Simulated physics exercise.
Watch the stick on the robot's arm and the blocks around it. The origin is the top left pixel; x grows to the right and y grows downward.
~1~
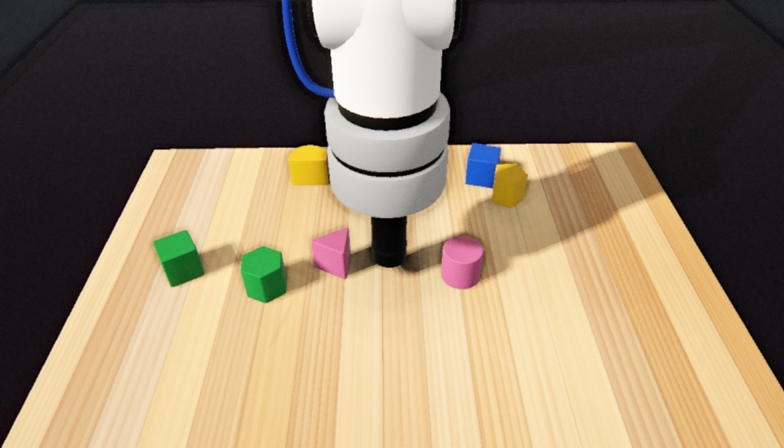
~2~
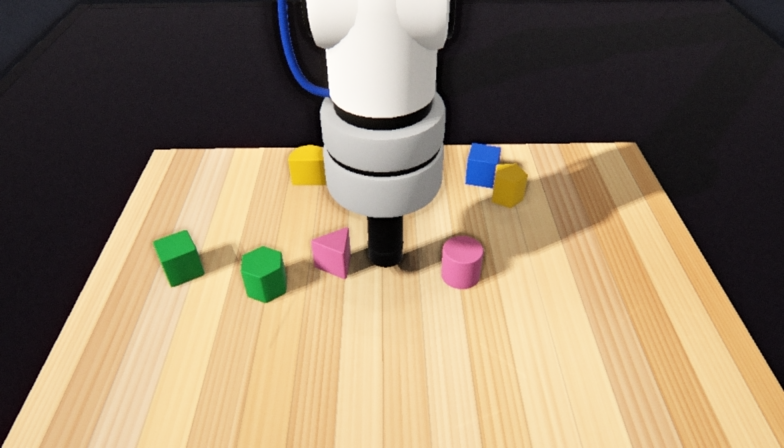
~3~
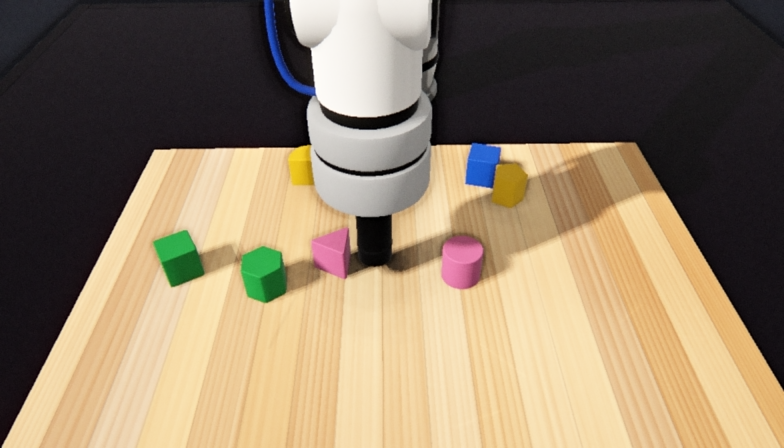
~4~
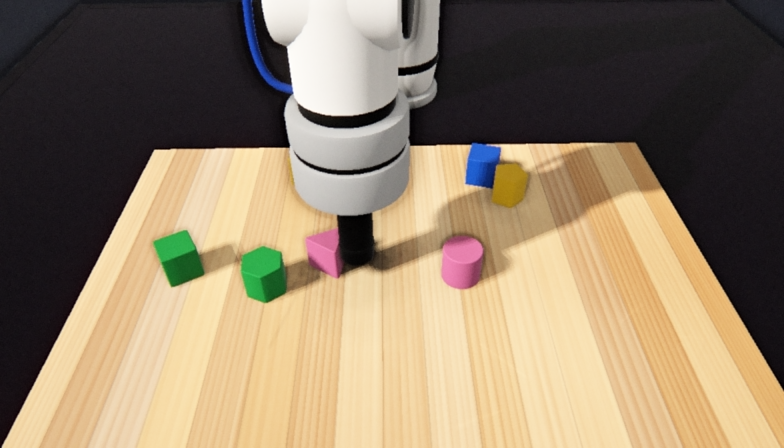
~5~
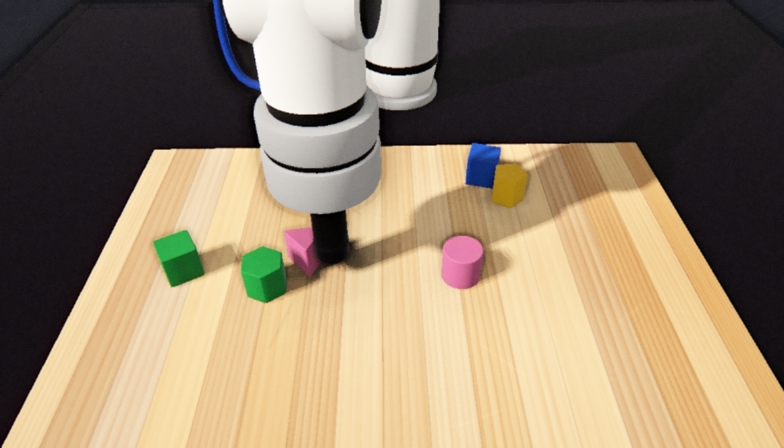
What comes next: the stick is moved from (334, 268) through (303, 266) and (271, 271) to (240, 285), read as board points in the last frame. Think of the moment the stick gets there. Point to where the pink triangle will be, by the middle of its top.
My estimate: (251, 229).
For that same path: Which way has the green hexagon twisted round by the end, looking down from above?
That block twists counter-clockwise.
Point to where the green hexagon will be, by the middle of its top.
Its top centre lands on (219, 288).
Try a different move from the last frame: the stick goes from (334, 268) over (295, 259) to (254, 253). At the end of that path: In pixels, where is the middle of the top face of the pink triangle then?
Expect it around (224, 219).
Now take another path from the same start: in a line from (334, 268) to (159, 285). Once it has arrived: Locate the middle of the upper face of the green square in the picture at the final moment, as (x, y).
It is at (134, 237).
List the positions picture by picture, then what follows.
Stick tip (389, 257); block tops, green square (174, 245); green hexagon (261, 261); pink triangle (334, 239), in the first frame.
Stick (386, 257); blocks unchanged, in the second frame.
Stick (375, 256); blocks unchanged, in the third frame.
Stick (357, 255); pink triangle (328, 238), in the fourth frame.
Stick (333, 253); green square (174, 245); green hexagon (261, 261); pink triangle (305, 235), in the fifth frame.
The first path, step by step. Halfway along, stick (282, 253); green hexagon (255, 264); pink triangle (258, 229), turned 25° clockwise.
At the end, stick (236, 270); green square in place; green hexagon (219, 288), turned 30° anticlockwise; pink triangle (251, 229), turned 45° clockwise.
